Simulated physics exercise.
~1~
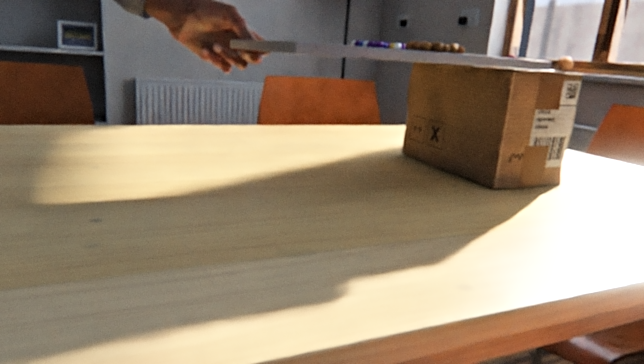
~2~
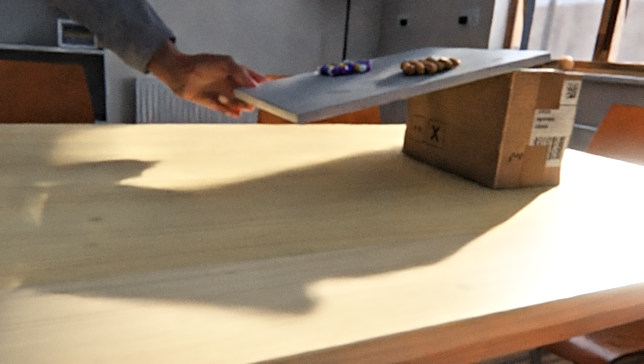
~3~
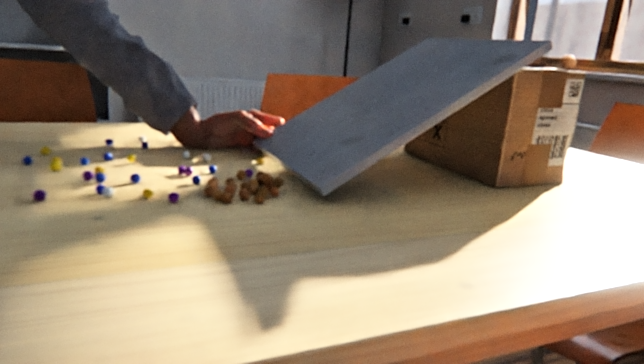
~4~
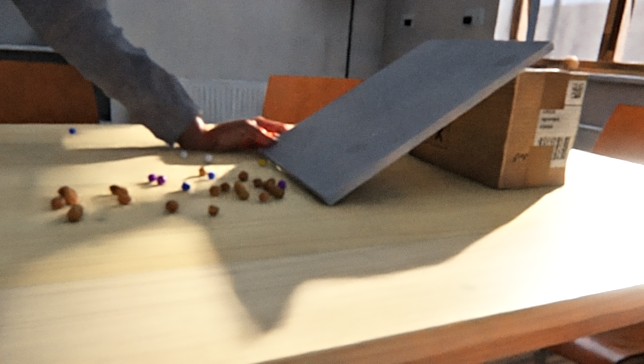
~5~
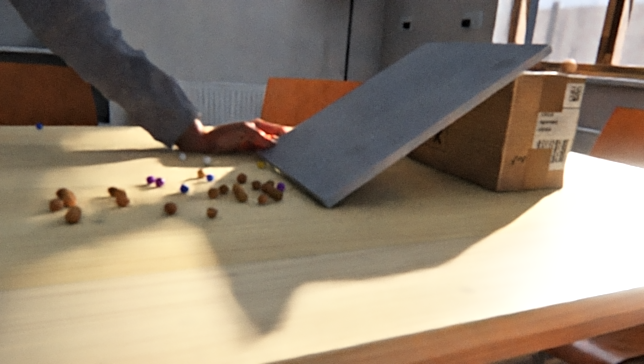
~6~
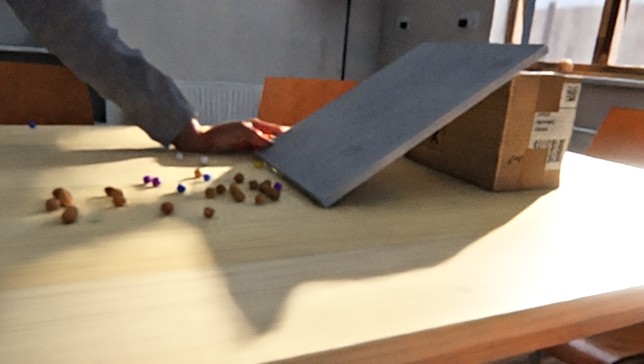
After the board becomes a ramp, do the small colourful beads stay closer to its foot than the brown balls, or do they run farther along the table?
The small colourful beads run farther, spreading out to the left ahead of the brown balls, most of which settle nearer the foot of the board.
